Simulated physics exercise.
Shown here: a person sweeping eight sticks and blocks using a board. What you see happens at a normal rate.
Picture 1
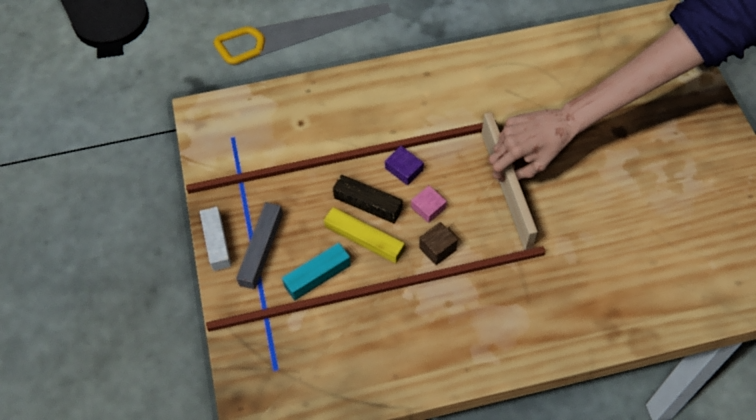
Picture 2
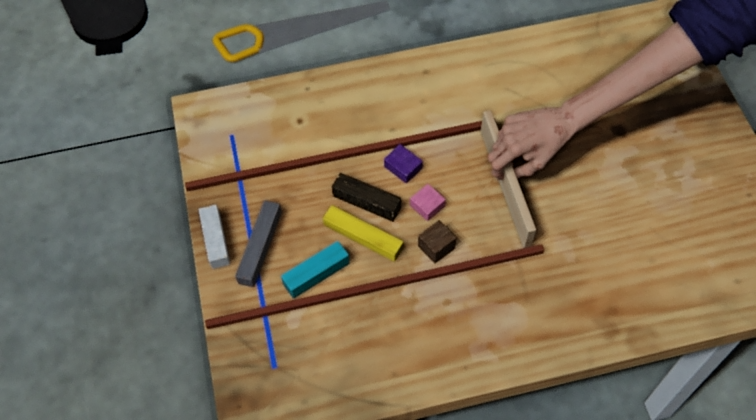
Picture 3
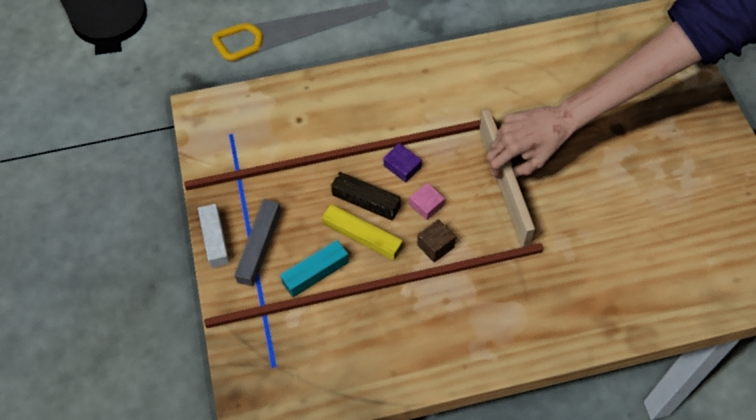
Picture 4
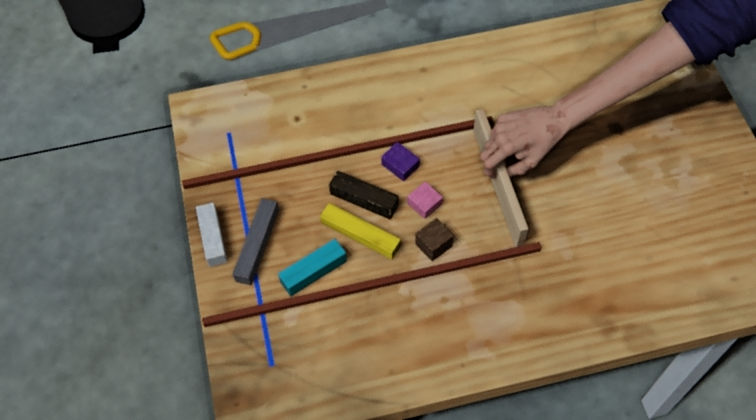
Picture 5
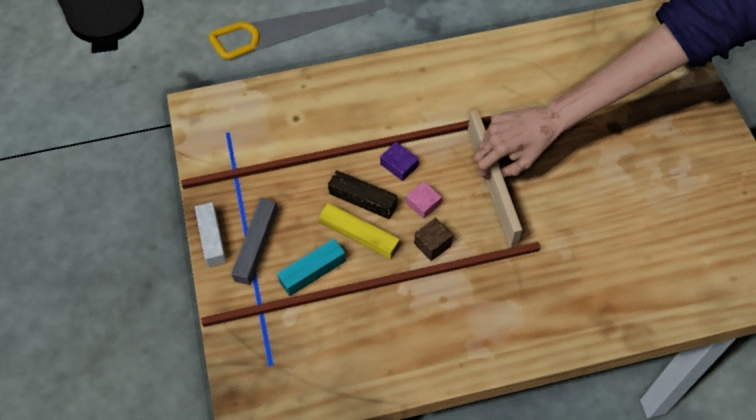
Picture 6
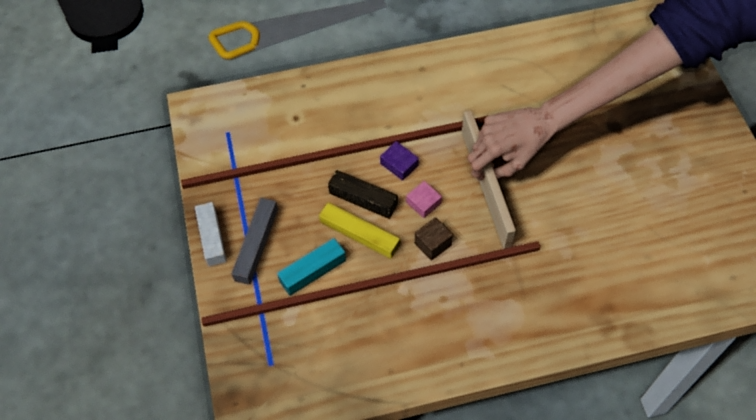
A hand slid a wooden board slightly left between two reddish-brown rails, toward eight scattered colored sticks and blocks that stayed still on the tabletop, with the grey one lying across a blue line.
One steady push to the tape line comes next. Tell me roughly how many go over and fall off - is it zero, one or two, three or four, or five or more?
Roughly three or four fall off.
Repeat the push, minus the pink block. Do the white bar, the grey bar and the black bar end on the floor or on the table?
White bar down, grey bar down, black bar still up.
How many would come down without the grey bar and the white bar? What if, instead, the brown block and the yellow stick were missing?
The answer is 1 and then 1.
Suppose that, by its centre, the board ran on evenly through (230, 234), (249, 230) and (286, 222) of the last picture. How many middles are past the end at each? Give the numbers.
The counts are 4, 3 and 1, in that order.
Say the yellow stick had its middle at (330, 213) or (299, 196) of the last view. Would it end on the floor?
So in the first try it is not lost, and in the second it is not lost.
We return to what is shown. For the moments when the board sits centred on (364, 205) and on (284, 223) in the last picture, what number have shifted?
So 6, and at the other place 8.
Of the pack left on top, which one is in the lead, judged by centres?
Yellow stick.
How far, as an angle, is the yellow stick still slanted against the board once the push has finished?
Some 20 degrees.
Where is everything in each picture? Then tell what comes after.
The first picture shows white bar (216, 239); grey bar (260, 245); turquoise stick (317, 272); board (508, 180); tape (253, 245).
The second picture shows grey bar (259, 243); yellow stick (363, 233).
The third picture shows turquoise stick (315, 269); board (506, 177).
The fourth picture shows white bar (212, 234); black bar (364, 195).
The fifth picture shows grey bar (255, 241); brown block (433, 239).
The sixth picture shows white bar (211, 234); grey bar (255, 240); turquoise stick (312, 267); board (487, 178); tape (248, 240).
Early on, none off yet; white bar at rest near (211, 234); grey bar at rest near (255, 240); turquoise stick at rest near (312, 267).
A while later, none off yet; white bar at rest near (211, 234); grey bar travelled a little near (236, 238); turquoise stick travelled about its own width near (248, 285).
Finally, the number that fall off is three or four; lost, turquoise stick, grey bar and white bar.
